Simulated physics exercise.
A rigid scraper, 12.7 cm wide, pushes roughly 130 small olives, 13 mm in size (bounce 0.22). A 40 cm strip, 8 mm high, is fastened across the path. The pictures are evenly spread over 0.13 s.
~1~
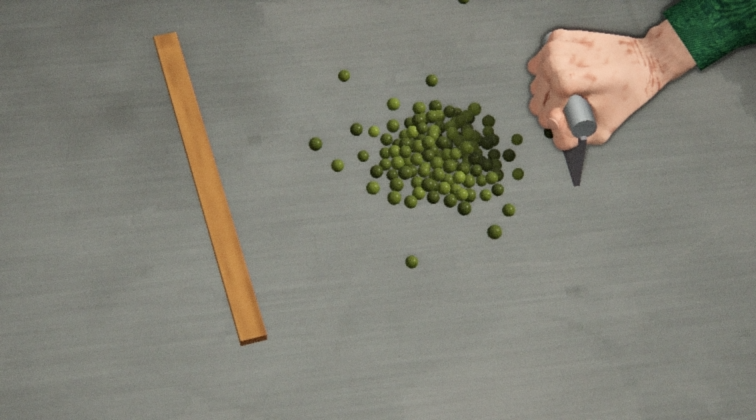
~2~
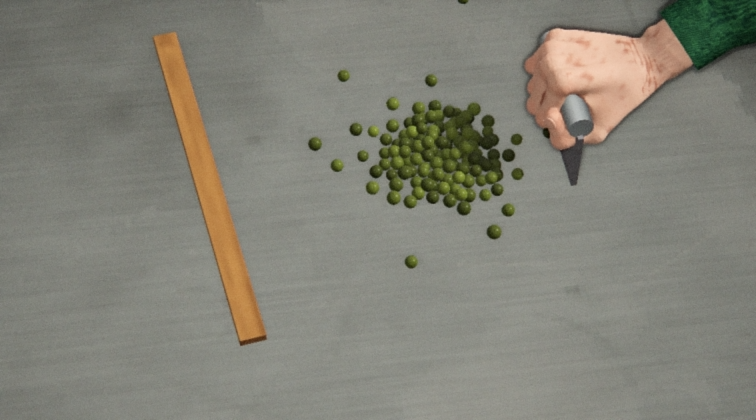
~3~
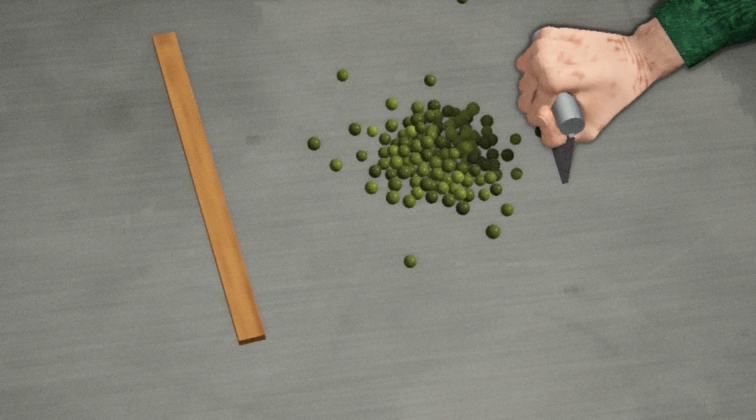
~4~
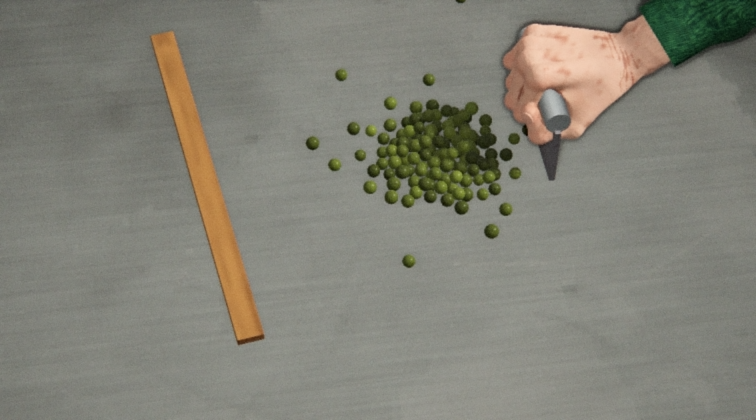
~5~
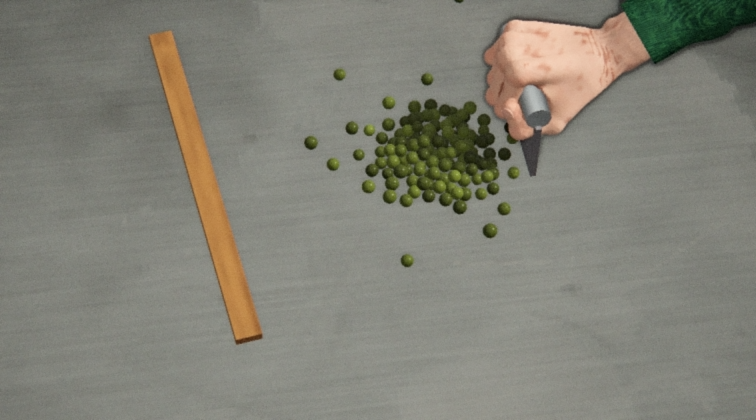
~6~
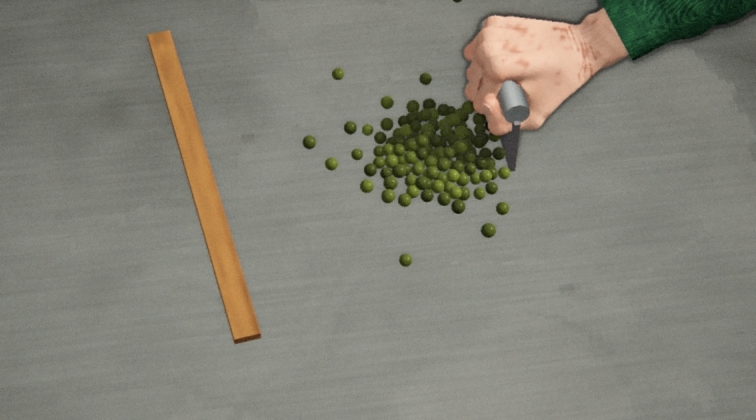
A hand in a green sleeve, gripping a scraper, moves slowly left across a gray surface to the right edge of a heap of small olives, shifting only a few, while a wooden strip lies at left.
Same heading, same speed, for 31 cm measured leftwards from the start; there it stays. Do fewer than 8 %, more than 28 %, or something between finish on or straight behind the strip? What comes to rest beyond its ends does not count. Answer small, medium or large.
On or straight behind the strip: Small.
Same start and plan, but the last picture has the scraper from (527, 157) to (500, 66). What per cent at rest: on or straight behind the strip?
Over 35.
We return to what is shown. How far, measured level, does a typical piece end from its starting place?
Some 4 cm.
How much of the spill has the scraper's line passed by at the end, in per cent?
Some 70 per cent.
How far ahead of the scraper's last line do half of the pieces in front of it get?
Some 2 cm.
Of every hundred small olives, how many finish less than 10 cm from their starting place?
Roughly 65 per cent.
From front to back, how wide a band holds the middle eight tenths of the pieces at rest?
Some 22 cm.
Then, 0.23 s after the last picture, scraper 22 cm from its start, spill 19 cm wide; elsewhere 100 %.
Then, 0.46 s after the last picture, scraper 34 cm from its start, spill 24 cm wide; elsewhere 100 %.
Then, 0.65 s after the last picture, scraper 34 cm from its start, spill 26 cm wide; elsewhere 100 %.
In the end, on or straight behind the strip 0 %, elsewhere 100 %.
